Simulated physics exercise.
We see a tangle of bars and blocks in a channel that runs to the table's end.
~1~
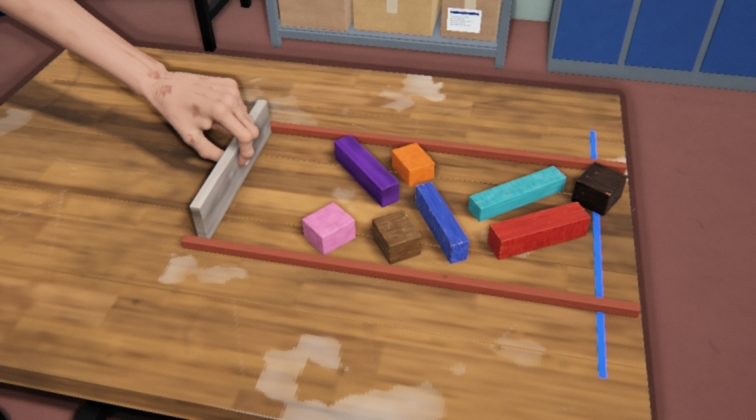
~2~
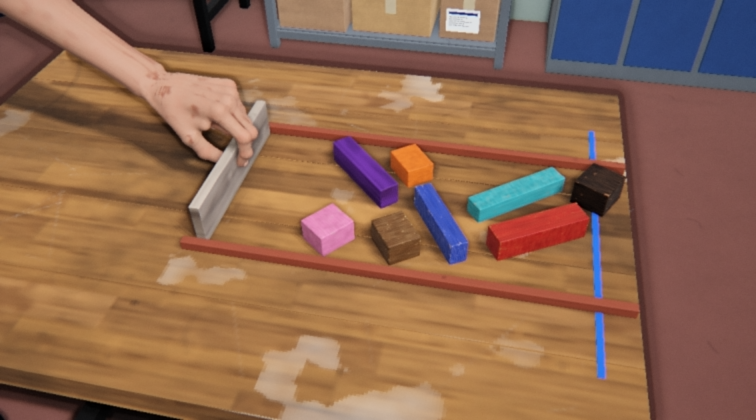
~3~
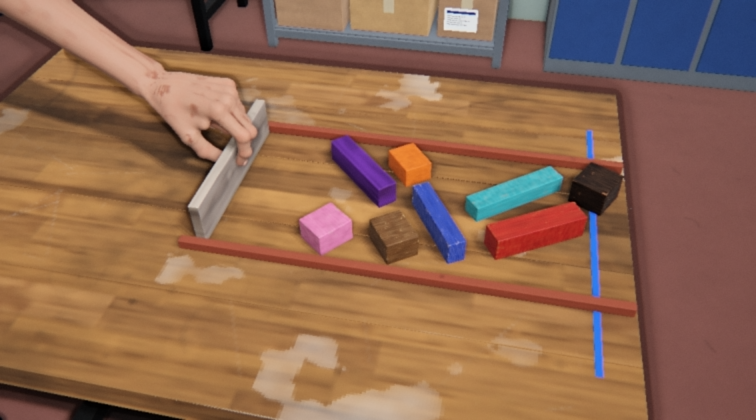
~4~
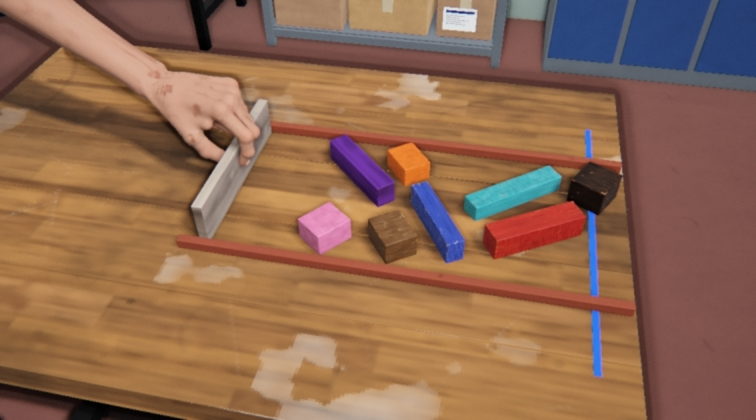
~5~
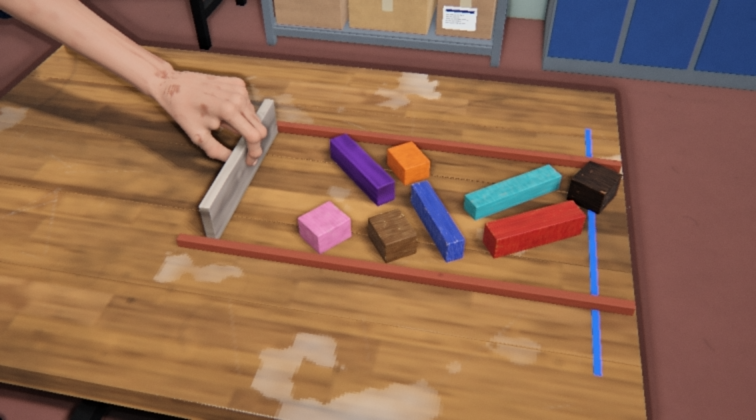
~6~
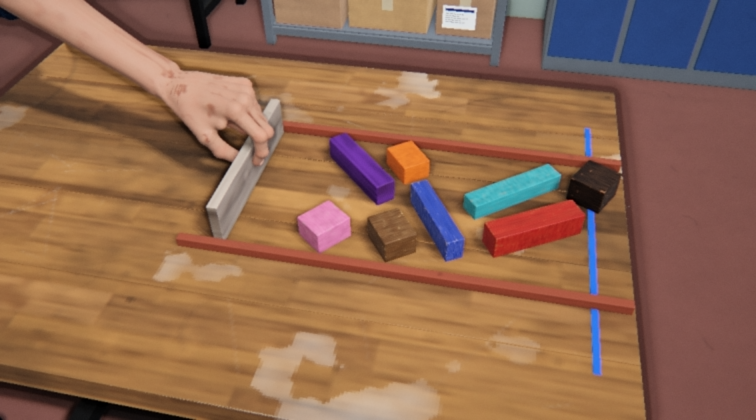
A worn wooden table with a channel between two reddish-brown rails is seen from above at an angle, in a room with shelving and blue cabinets behind. Purple, blue, turquoise and red bars lie among pink, brown, orange and black blocks, the black one by blue tape at right. The view drifts very slightly, then the hand at left slides its grey board a little rightward, touching nothing.
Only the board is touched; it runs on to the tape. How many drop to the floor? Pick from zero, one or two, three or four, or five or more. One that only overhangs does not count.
As it turns out, the number that fall off is five or more.
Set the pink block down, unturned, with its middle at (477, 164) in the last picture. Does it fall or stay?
The pink block is lost.
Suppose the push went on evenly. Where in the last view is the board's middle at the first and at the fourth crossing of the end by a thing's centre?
Its middle is around (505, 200) and later (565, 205).
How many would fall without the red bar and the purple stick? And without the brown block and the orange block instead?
The counts: 4 and 4.
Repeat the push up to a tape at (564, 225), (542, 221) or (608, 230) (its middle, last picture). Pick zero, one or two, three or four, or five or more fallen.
In that order: Either three or four; one to two; five or more.
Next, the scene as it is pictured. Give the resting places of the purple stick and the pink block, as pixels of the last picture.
The purple stick stops around (604, 206); the pink block around (614, 258).
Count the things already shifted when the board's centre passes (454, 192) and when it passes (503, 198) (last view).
By then 8, and 8.
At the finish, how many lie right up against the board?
That makes 2.
A little later, none off yet; black block at rest near (594, 187); red bar at rest near (533, 228); turquoise bar at rest near (512, 191).
Next, none off yet; black block shifted a little near (607, 183); red bar shifted about its own width near (596, 226); turquoise bar shifted a little near (556, 187).
When it is over, the number that fall off is five or more; down, orange block, brown block, blue bar, turquoise bar, red bar and black block.
